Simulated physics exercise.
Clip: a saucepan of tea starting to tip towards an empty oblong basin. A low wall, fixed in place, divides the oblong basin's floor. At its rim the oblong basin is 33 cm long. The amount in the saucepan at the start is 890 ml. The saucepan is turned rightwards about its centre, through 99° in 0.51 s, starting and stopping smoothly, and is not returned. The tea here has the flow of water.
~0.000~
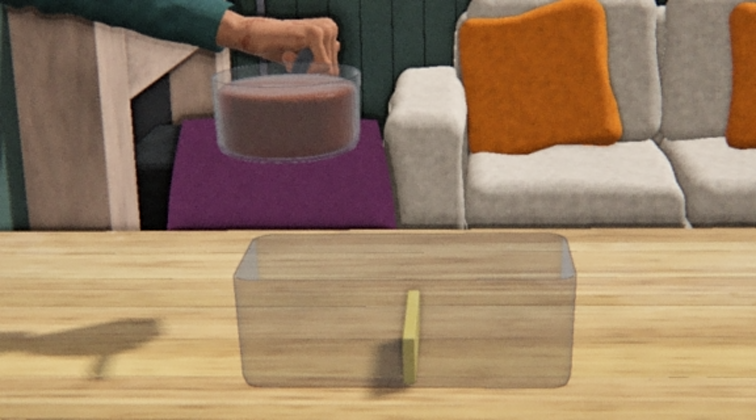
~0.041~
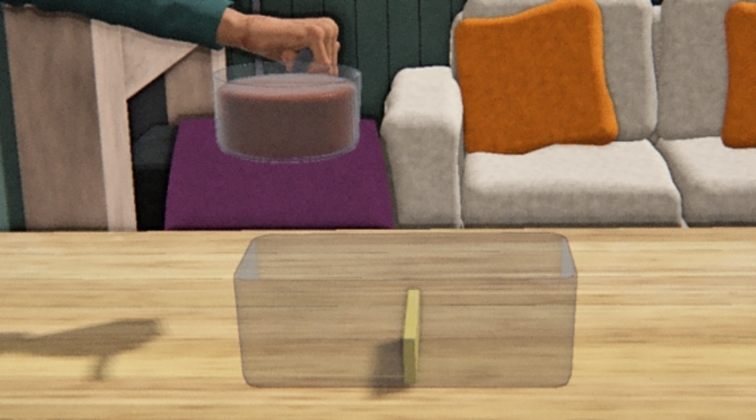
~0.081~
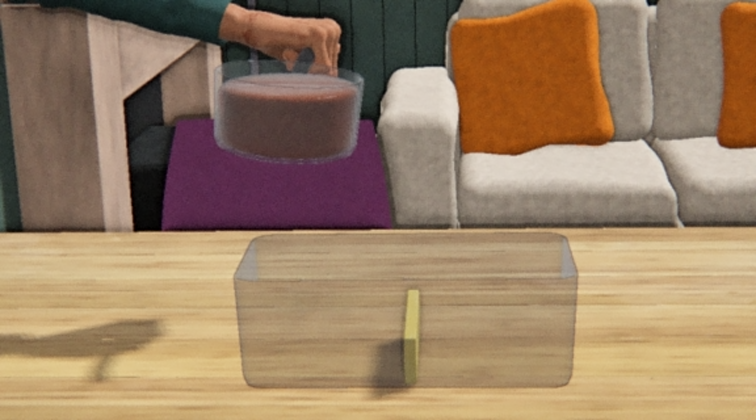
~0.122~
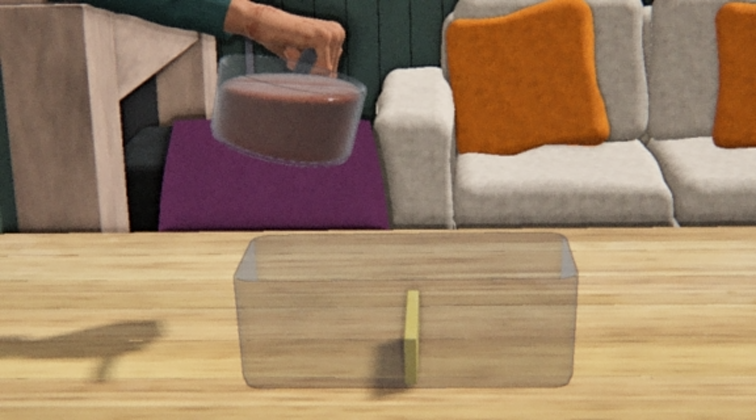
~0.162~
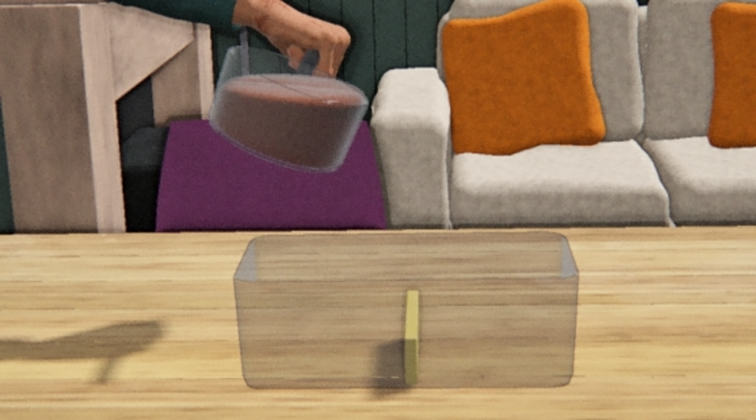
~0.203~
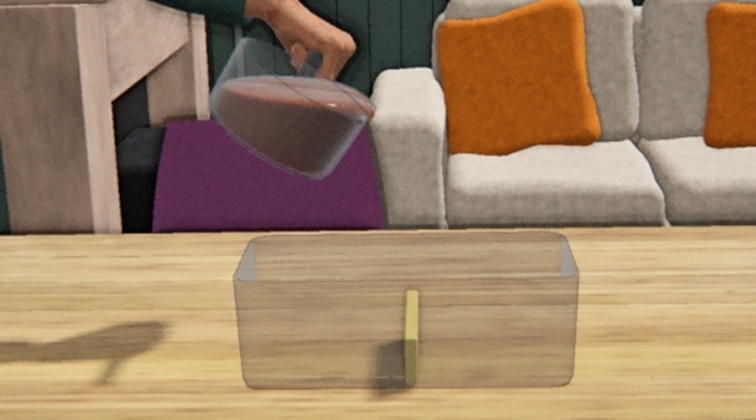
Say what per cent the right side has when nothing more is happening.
It has about 55 per cent.
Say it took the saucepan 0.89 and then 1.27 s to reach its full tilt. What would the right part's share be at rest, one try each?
Roughly 70 per cent the first time and 70 per cent the second.
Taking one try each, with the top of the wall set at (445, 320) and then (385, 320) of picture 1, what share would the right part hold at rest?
Some 20 in a hundred, then some 80 in a hundred.
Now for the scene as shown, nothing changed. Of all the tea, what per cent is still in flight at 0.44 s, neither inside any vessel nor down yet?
About 48 per cent.
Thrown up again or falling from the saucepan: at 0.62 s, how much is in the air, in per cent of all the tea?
8 in a hundred, give or take.
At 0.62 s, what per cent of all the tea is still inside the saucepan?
Around 7 in a hundred is still there.
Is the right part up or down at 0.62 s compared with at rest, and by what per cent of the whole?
It goes lower by about 5 %.
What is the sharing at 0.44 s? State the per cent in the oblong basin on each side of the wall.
About 2 left, 24 right.
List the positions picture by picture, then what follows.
Tilt 0°; pouring edge (358, 76); surface from (218, 87) to (357, 85); the oblong basin's rim runs from (244, 259) to (570, 257); the wall's top is at (411, 315), in the first picture.
Tilt 2°; pouring edge (360, 77); surface from (218, 86) to (358, 85), in the second picture.
Tilt 6°; pouring edge (362, 83); surface from (220, 84) to (360, 87), in the third picture.
Tilt 13°; pouring edge (365, 92); surface from (222, 83) to (362, 89), in the fourth picture.
Tilt 23°; pouring edge (367, 105); surface from (221, 85) to (368, 98); 1 per cent is over the edge, in the fifth picture.
Tilt 34°; pouring edge (366, 120); surface from (218, 85) to (359, 104); 5 per cent is over the edge, in the sixth picture.
Then, 0.44 s in, the tilt is 95° and 27 per cent is still to pour, 2 is left of the wall and 23 right of it.
Then, 0.62 s in, the tilt is 99° and 7 per cent is still to pour, 25 is left of the wall and 60 right of it.
Then, 0.81 s in, the tilt is 99° and 2 per cent is still to pour, 38 is left of the wall and 54 right of it.
Then, 1.01 s in, the tilt is 99° and 0 per cent is still to pour, 42 is left of the wall and 55 right of it.
Finally, 43 per cent lies left of the wall, 55 right of it and 2 outside.
